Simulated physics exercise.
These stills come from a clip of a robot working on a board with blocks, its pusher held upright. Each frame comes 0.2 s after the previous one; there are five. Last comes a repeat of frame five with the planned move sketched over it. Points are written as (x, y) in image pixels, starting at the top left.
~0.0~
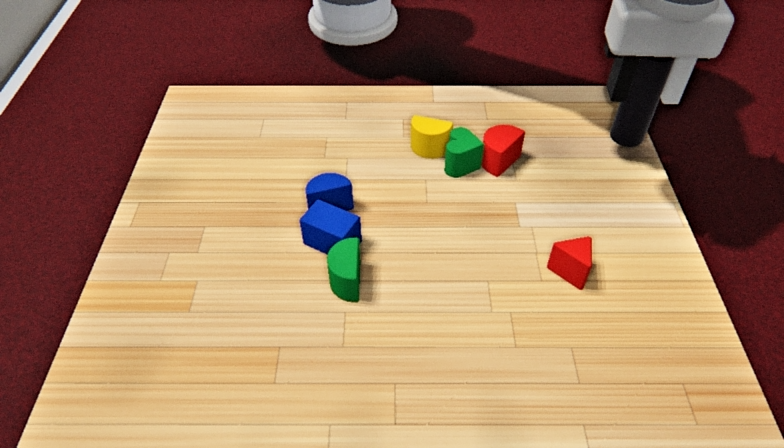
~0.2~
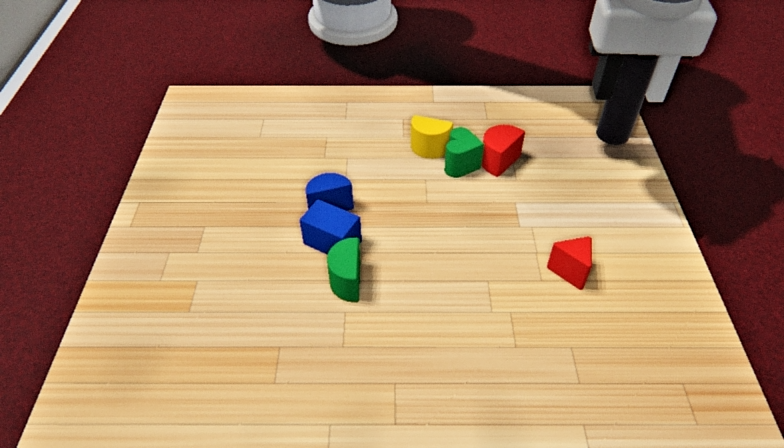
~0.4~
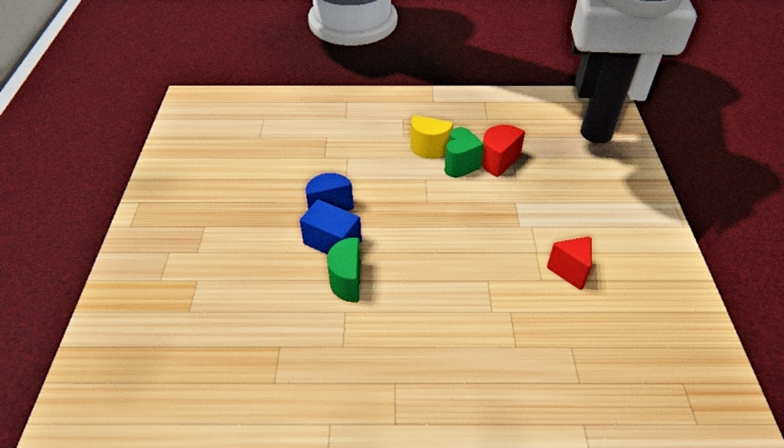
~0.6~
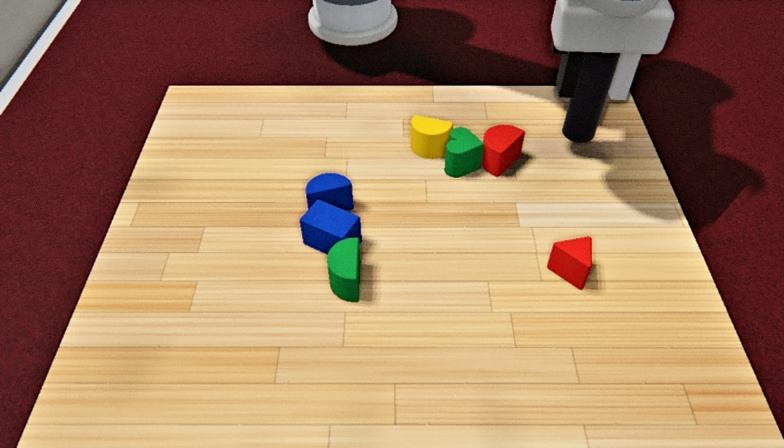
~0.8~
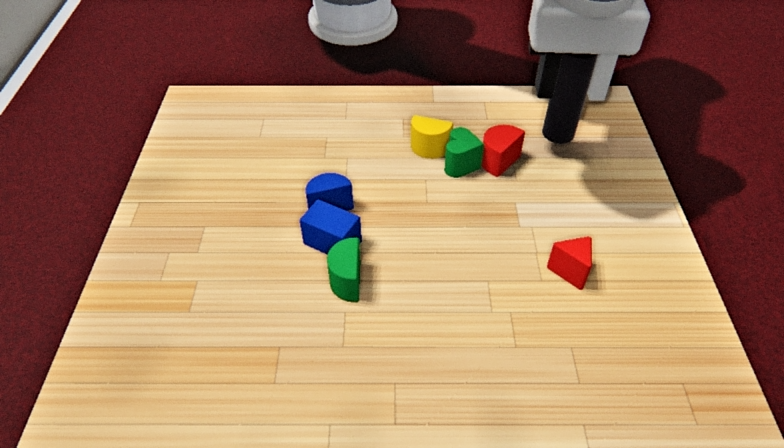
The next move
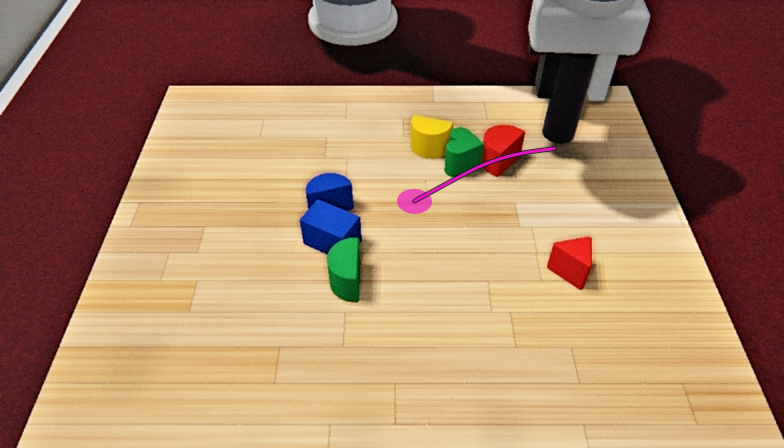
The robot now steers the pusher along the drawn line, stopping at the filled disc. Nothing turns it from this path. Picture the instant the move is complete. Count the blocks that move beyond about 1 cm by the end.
Of all the blocks, two travel more than a centimetre.
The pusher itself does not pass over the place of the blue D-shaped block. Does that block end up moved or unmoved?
That block is going to be left alone.
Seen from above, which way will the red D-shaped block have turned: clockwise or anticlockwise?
From above, it turns counterclockwise.
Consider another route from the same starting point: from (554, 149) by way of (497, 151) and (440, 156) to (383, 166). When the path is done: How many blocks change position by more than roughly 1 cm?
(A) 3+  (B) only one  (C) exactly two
Answer: A.
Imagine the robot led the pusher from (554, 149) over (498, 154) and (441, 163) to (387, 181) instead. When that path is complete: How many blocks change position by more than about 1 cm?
I'd say three or more blocks get shifted by more than about 1 cm.
Path on the board, from (554, 149) via (481, 166), ending at (414, 201).
On the path given first. One third of the way, pusher at (506, 143); green heart block at (440, 147), turned 50° clockwise; red D-shaped block at (476, 148), turned 25° anticlockwise.
Two thirds of the way, pusher at (460, 163); green heart block at (406, 158); red D-shaped block at (445, 173), turned 80° anticlockwise.
At the end, pusher at (415, 186); blue D-shaped block in place; yellow D-shaped block in place; green heart block at (390, 163), turned 200° clockwise; red D-shaped block at (417, 200), turned 145° anticlockwise.
